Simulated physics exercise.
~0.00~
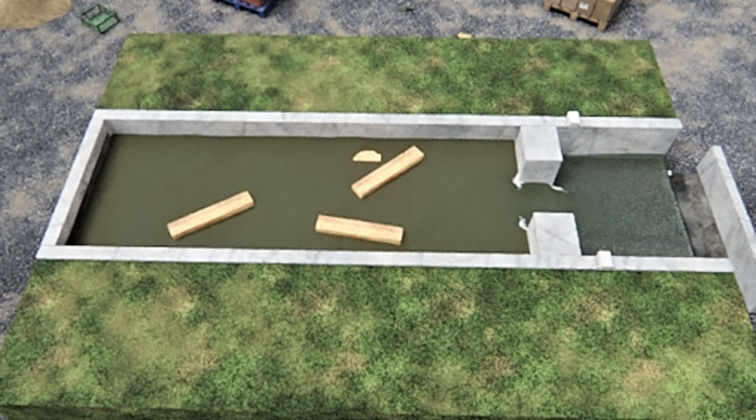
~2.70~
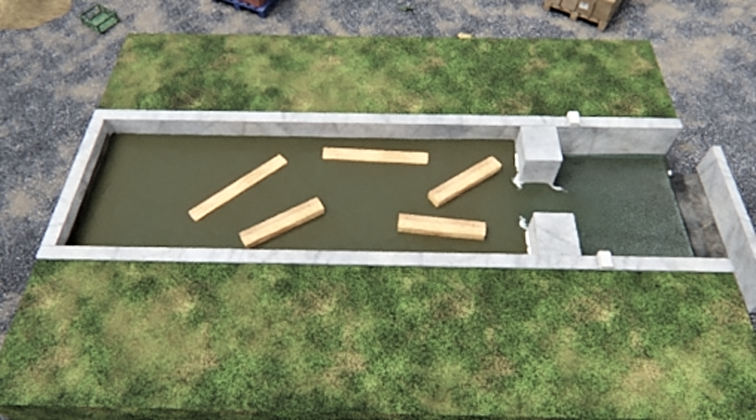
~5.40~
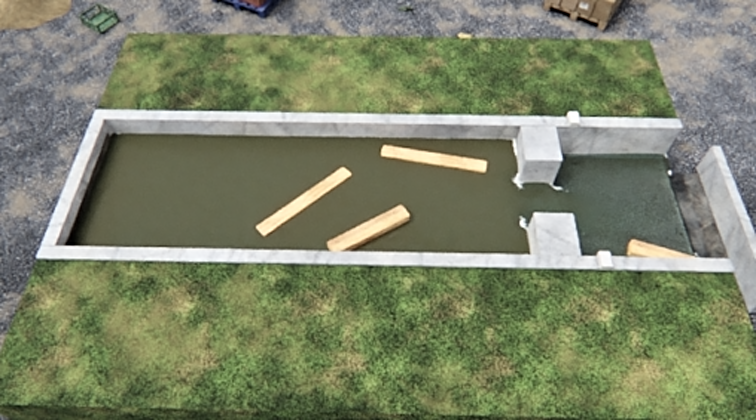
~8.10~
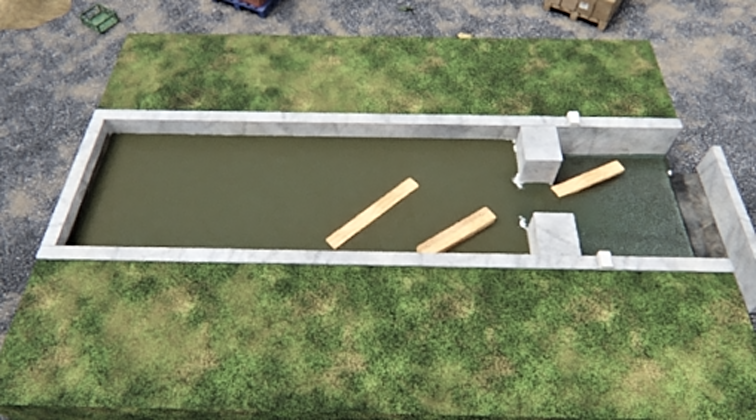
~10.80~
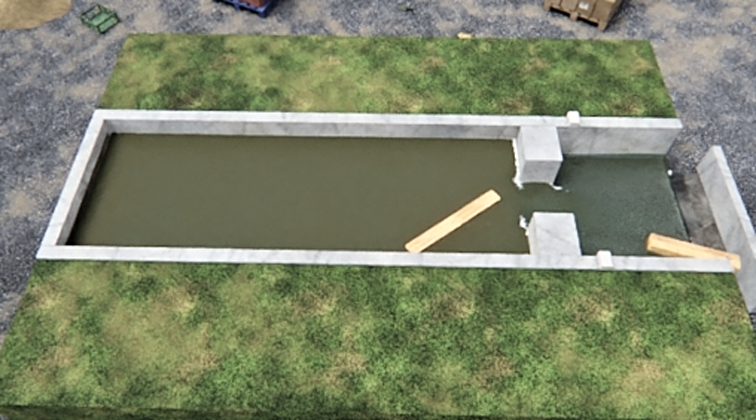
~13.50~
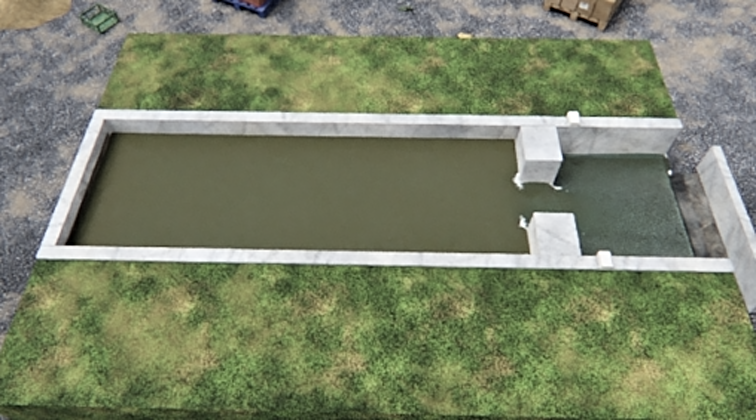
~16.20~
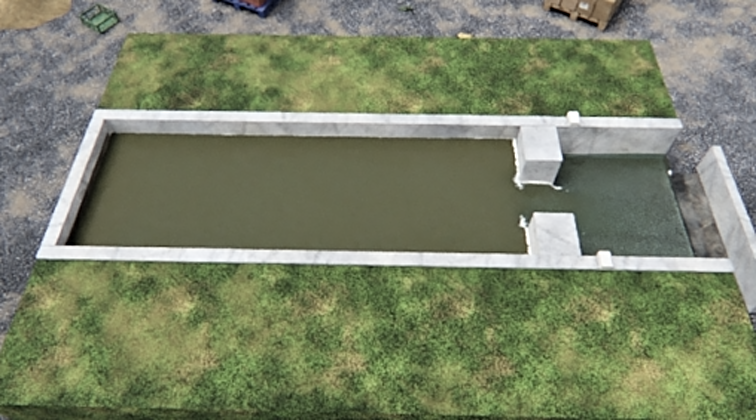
Concrete channel between grass banks, with pale wooden planks and beams drifting right through a gap until only murky water remains.
